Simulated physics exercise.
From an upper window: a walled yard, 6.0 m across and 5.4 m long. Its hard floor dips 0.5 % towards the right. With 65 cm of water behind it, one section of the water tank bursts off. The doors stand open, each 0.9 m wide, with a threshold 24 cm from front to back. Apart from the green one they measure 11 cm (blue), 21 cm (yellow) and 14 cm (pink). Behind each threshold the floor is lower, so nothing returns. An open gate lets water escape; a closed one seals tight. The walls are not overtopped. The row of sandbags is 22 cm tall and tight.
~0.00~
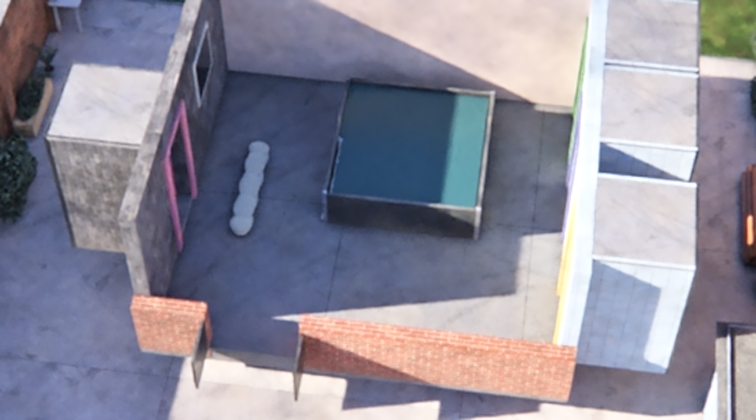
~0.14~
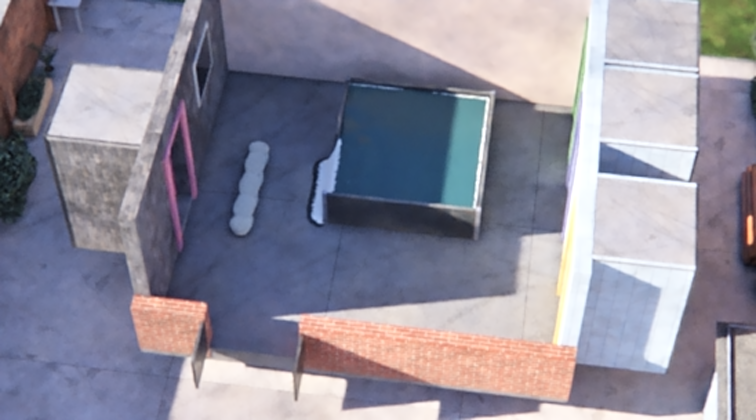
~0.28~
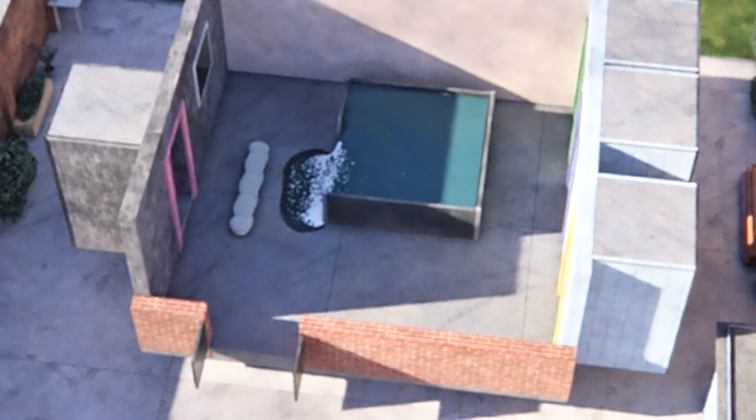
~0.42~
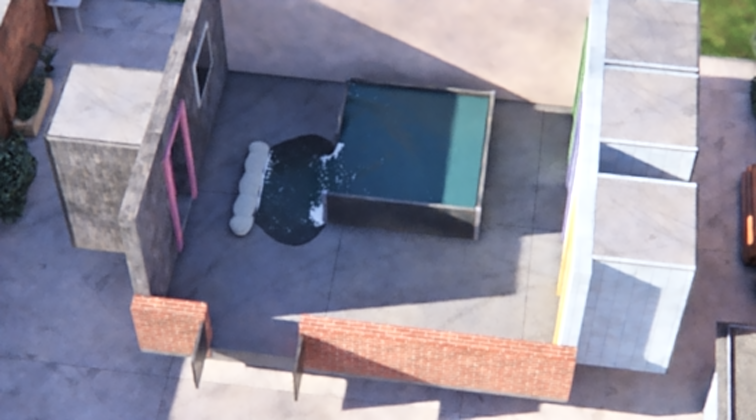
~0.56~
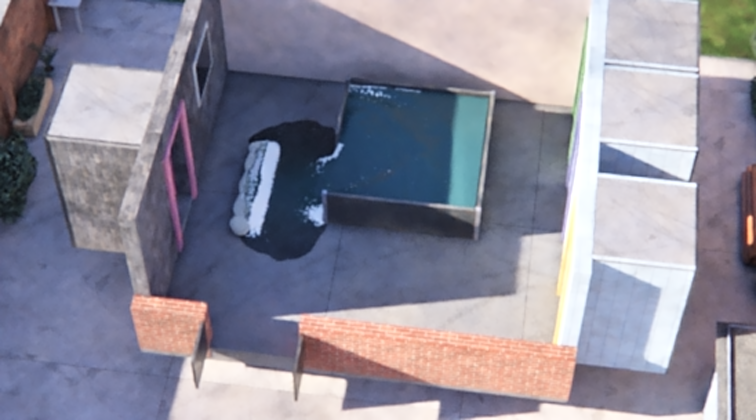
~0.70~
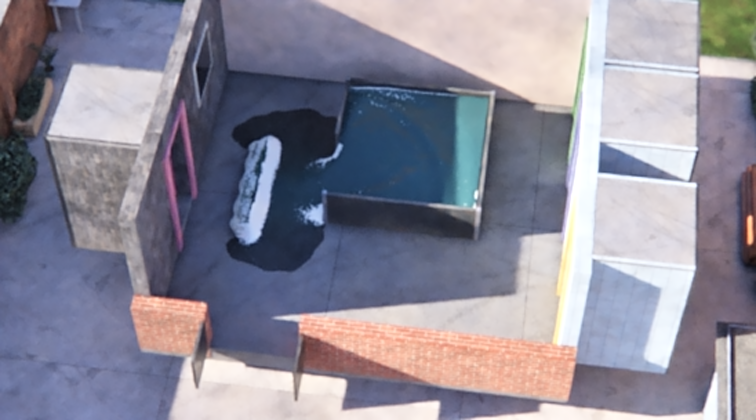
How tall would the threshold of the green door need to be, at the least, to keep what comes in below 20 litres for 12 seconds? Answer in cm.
It would have to be roughly 14.5 cm high.
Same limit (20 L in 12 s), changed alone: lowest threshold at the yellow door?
Roughly 7.0 cm at yellow.
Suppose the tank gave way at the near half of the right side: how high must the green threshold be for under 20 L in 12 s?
About 10.5 cm.
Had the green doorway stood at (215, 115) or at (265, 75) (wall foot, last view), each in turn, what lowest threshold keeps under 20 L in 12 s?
About 12.0 and 18 cm.
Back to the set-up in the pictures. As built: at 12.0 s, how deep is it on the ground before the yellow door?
Some 12.0 cm.
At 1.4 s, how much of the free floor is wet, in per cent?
Some 35 per cent of it.
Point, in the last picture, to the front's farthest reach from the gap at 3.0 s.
Near (159, 327).
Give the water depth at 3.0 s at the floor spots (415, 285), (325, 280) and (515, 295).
In that order: 0, 1 and 0 cm.
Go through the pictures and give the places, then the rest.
In the first frame, still water, 65 cm deep, in the water tank at (411, 145); the green door at (579, 98) is dry.
In the second frame, the front is at (311, 211), 0.3 m from the gap at (333, 181); 0.3 m2 of floor is wet, 65 cm left at the back.
In the third frame, water pours out at (333, 183) and has run 0.8 m, to (287, 185); about 11 cm deep outside, 65 cm at the back.
In the fourth frame, the front is at (257, 217), 1.1 m from the gap at (333, 184); 2.0 m2 of floor is wet, 65 cm left at the back.
In the fifth frame, the front is at (258, 139), 1.5 m from the gap at (333, 184); 2.9 m2 of floor is wet, 65 cm left at the back.
In the sixth frame, water pours out at (333, 184) and has run 1.8 m, to (241, 132); about 8 cm deep outside, 65 cm at the back; the green door at (579, 98), 4.1 m from the gap, is still 3.9 m from the nearest water.
After 1.4 s water covers 35 % of the floor, deepest (48 cm) near (264, 188); it has not reached the green door.
After 3.0 s water covers 50 % of the floor, deepest (36 cm) near (262, 197); it has not reached the green door.
After 12.0 s water covers 95 % of the floor, deepest (13 cm) near (515, 371); 10 cm at the green door, 15 litres in over its 15 cm threshold.
At the green door as built, the water arrived by 4.6 s and peaked near 17 cm at 6.0 s.
Run again over the same 12 s with other heights there, 51 litres in over 11.5 cm, 2 litres over 18.5 cm. The limit of 20 litres is kept from about 14.5 cm up.
